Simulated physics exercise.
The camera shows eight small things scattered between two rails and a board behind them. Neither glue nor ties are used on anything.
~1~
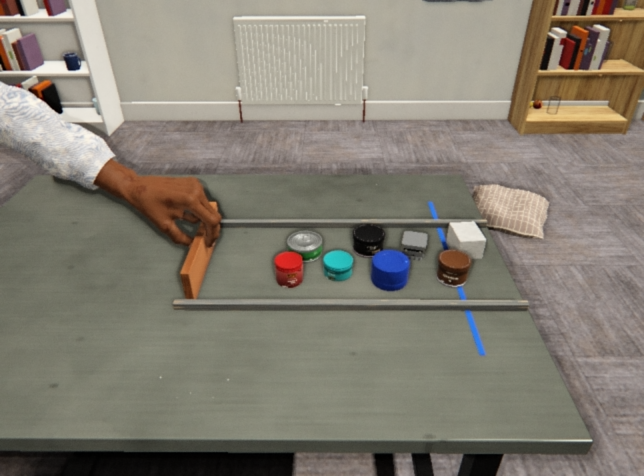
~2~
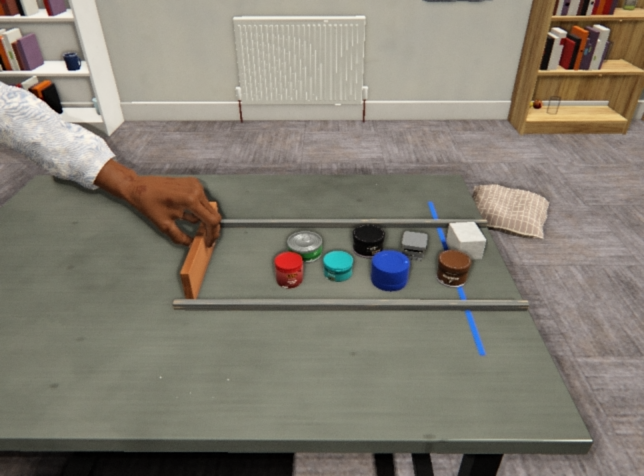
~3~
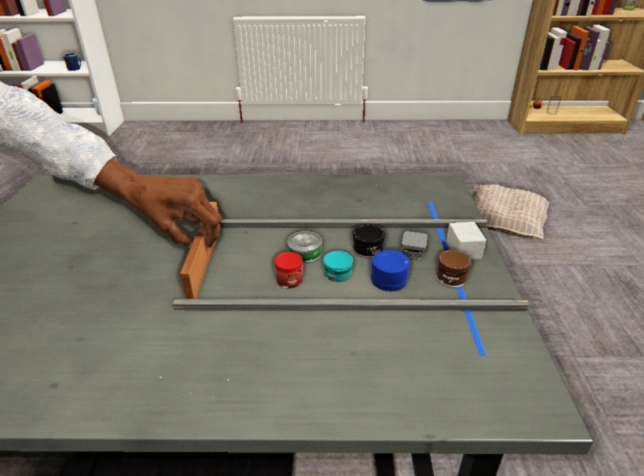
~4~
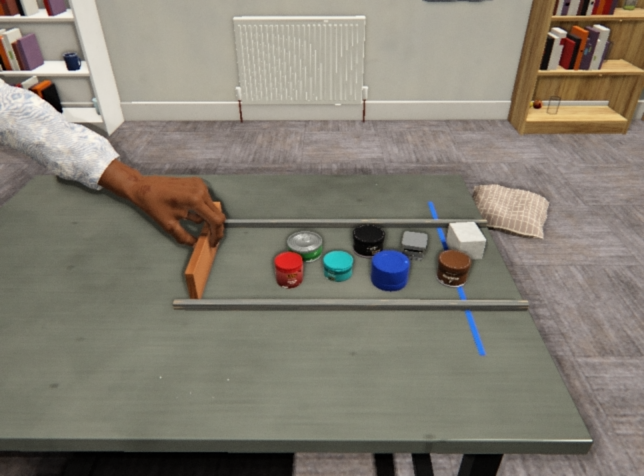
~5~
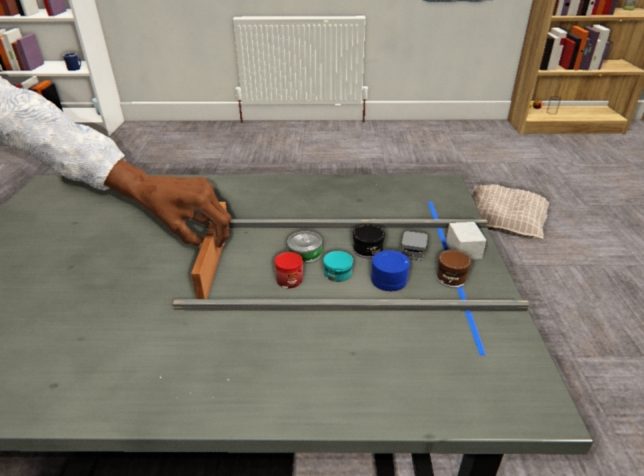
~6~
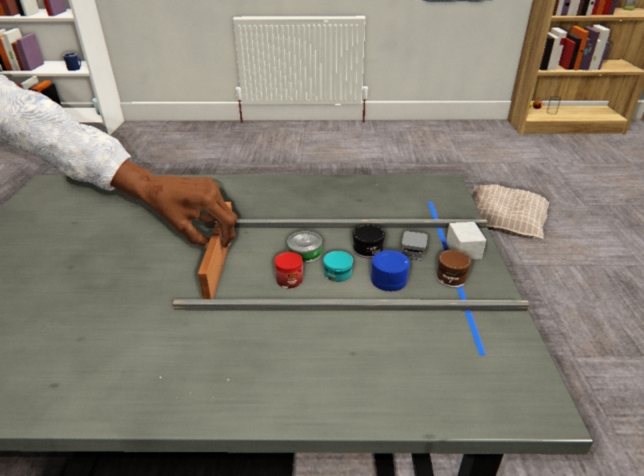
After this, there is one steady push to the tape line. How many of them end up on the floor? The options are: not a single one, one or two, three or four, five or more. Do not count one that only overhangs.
Answer: One or two.
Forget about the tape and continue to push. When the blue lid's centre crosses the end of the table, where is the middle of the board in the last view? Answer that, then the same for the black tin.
The blue lid gives roughly (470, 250), the black tin roughly (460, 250).
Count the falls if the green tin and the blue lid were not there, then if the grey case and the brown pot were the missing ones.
The number is 1 for the first case and 0 for the second.
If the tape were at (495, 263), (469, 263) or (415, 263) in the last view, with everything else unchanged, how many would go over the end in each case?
In order, the counts are 8, 4 and 0.
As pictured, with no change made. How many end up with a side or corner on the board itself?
2 of them.
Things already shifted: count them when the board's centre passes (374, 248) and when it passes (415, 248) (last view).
That makes 6 at the first spot and 8 at the second.
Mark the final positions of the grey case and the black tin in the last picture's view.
Grey case: (496, 250); black tin: (486, 229).
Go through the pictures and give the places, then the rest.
The first frame shows white block (465, 241); brown pot (453, 268); grey case (414, 246); board (203, 248); tape (451, 263).
The second frame shows brown pot (453, 269); black tin (368, 241).
The third frame shows grey case (414, 246); turquoise tub (338, 266).
The fourth frame shows white block (465, 241); blue lid (390, 271).
The fifth frame shows brown pot (453, 269); red tub (289, 271).
The sixth frame shows white block (465, 241); brown pot (453, 269); grey case (414, 246); board (218, 248); tape (451, 263).
Soon after, none off yet; white block at rest near (465, 241); brown pot at rest near (453, 269); grey case at rest near (414, 246).
At rest, the number that fall off is one or two; fallen, white block.
